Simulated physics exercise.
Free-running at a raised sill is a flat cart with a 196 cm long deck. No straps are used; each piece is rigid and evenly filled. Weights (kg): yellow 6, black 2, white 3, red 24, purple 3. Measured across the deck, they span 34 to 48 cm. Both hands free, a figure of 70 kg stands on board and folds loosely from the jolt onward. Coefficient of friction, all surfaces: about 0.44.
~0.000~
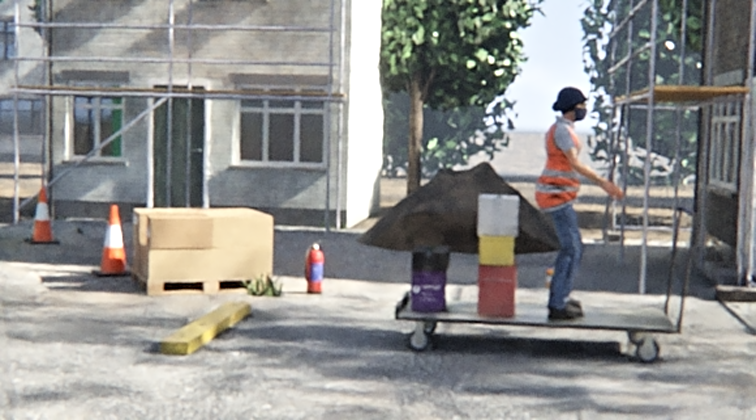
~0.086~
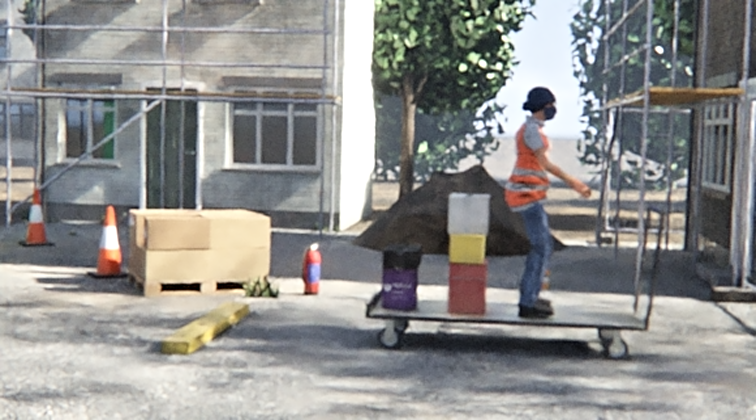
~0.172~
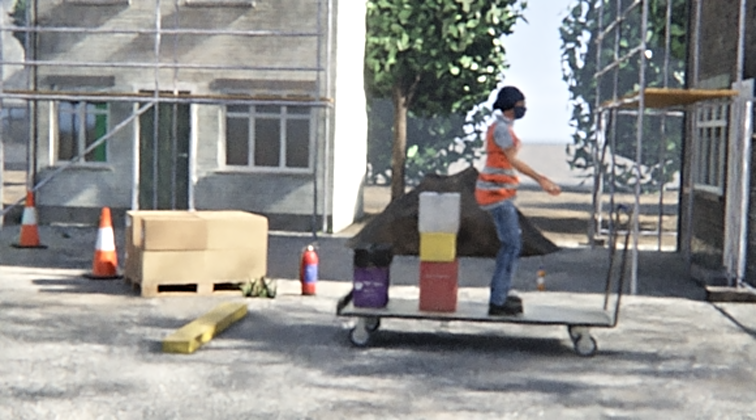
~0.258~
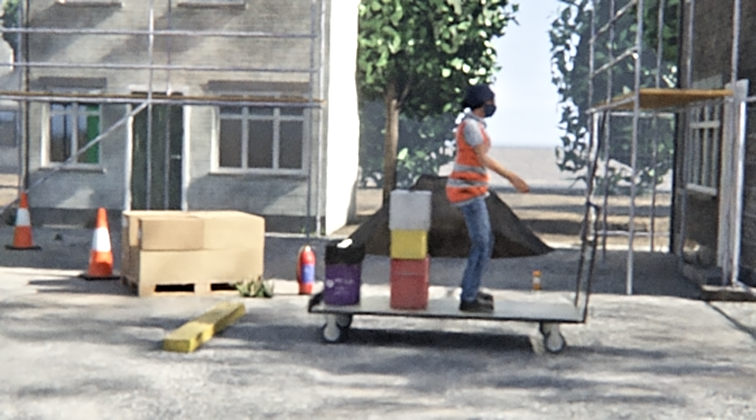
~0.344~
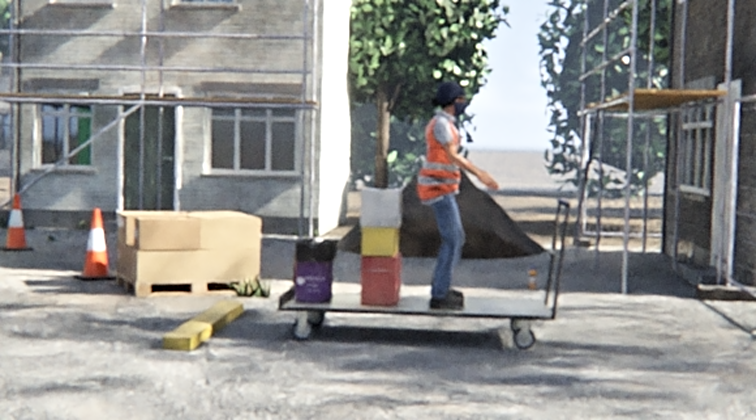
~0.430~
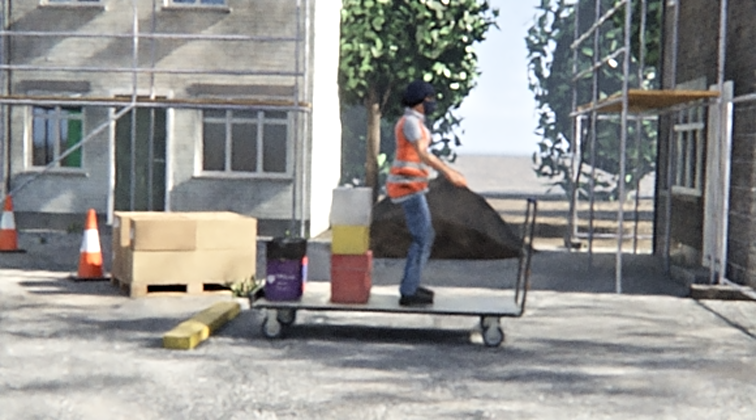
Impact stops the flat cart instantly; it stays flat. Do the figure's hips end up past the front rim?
Yes, yeah, it escapes over the edge.
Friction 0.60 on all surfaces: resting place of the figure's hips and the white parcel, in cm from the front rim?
With that change the hips settle 30 past, while white settles 170 past.
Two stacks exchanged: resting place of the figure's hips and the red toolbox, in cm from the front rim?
The hips would end 110 past the front rim, and the red one 10 behind it.
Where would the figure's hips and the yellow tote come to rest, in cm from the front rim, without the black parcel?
In that case hips 50 past, yellow 120 past.
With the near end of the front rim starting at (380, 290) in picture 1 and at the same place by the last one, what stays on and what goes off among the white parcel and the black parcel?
Result: White gone, black gone.
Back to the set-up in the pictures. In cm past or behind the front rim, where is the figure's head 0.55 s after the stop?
20 cm past.
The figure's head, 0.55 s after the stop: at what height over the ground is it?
About 90 cm.
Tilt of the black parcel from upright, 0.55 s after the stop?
I'd put the tilt at close to 140°.
The wheels strike at 0.58 s.
After 0.83 s the figure's hips are 47 cm behind the rim, near (270, 213) in the last picture's view.
After 1.13 s the figure's hips are 18 cm behind the rim, near (231, 232) in the last picture's view.
After 1.58 s the figure's hips are 56 cm past the rim, near (137, 262) in the last picture's view.
At rest, 4.4 s, past the rim, yellow tote, black parcel, white parcel and the figure's hips; behind it, red toolbox and purple carton.
